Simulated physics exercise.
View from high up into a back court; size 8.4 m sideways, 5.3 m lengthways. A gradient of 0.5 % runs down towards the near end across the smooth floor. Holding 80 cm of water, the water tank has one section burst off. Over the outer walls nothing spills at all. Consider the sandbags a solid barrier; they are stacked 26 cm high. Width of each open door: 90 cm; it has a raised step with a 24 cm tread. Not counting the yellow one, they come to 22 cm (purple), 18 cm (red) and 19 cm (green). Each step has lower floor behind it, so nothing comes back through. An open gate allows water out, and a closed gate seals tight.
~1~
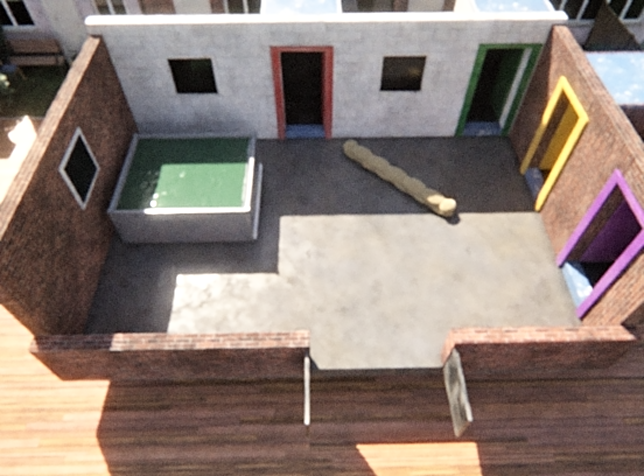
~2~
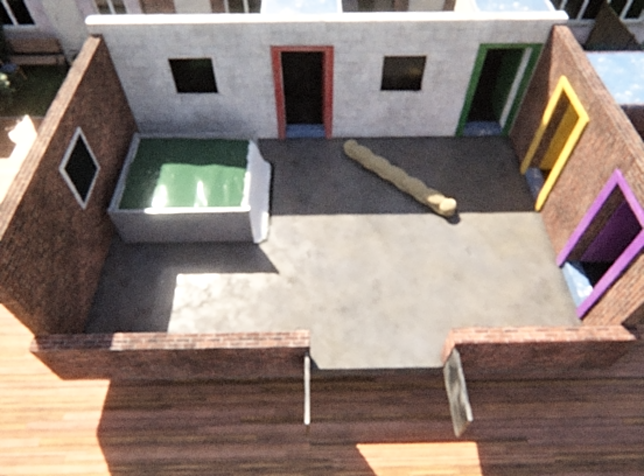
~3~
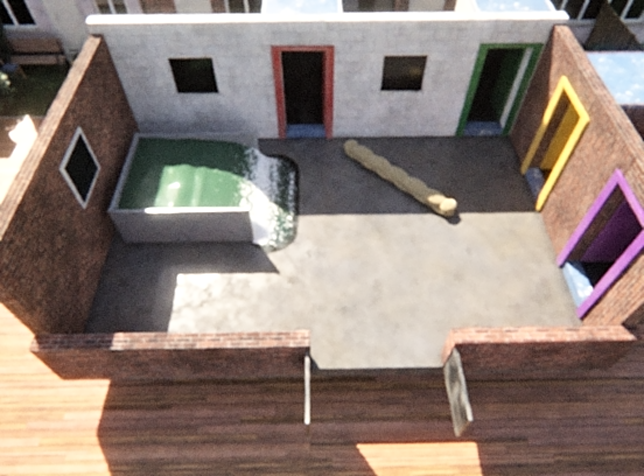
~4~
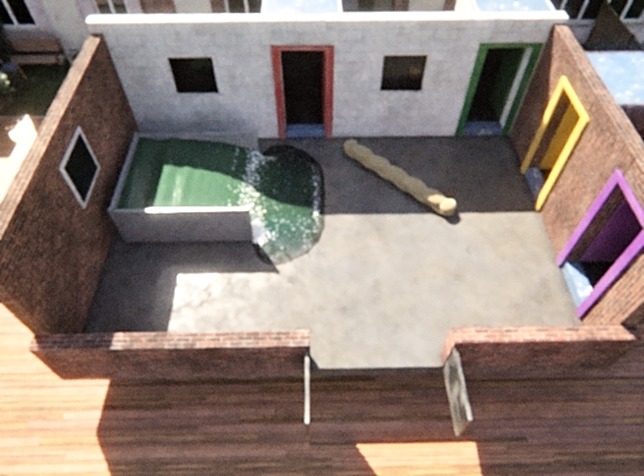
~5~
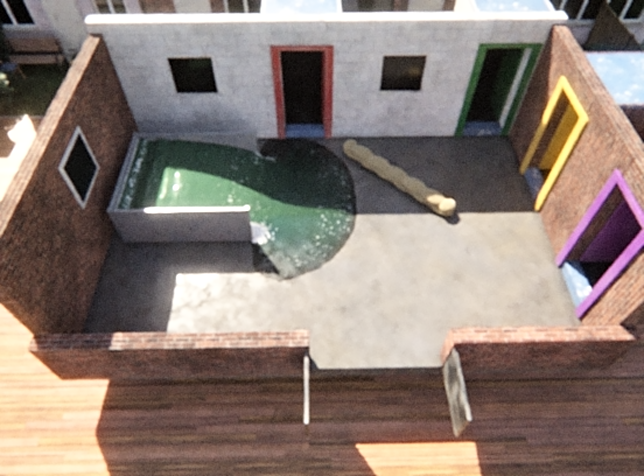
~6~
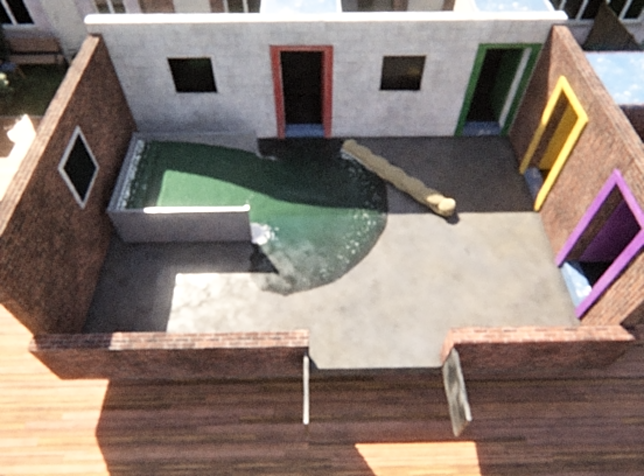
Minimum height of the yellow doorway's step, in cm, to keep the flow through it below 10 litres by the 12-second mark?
Roughly 14.5 cm.
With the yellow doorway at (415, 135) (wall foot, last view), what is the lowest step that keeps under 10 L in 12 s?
Roughly 16 cm.
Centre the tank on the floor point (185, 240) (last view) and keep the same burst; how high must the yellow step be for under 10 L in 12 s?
That setup calls for roughly 10.5 cm.
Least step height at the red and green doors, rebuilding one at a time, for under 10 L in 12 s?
You'd want about 15 centimetres at red and about 17 centimetres at green.
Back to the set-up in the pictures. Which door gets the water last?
Coming last is the yellow one.
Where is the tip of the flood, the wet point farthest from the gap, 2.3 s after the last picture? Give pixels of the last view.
The tip of the flood lies near (586, 349).
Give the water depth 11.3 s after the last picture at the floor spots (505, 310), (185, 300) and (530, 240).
Some 10, 3 and 10 cm.
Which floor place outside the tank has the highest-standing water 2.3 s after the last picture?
(542, 350).
Then, 0.7 s after the last picture water covers 40 % of the floor, deepest (37 cm) near (367, 172); it has not reached the yellow door.
Then, 2.3 s after the last picture water covers 70 % of the floor, deepest (50 cm) near (542, 350); 13 cm at the yellow door, 0 litres in over its 19 cm step.
Then, 11.3 s after the last picture water covers 95 % of the floor, deepest (16 cm) near (586, 349); 10 cm at the yellow door, 1 litre in over its 19 cm step.
At the yellow door as built, the water peaked near 19 cm, 2.5 s after the last picture.
With a step of 13.5 cm, 15 litres would have come in within the 12 s; with 16 cm, 5 litres. So under 10 litres takes about 14.5 cm.
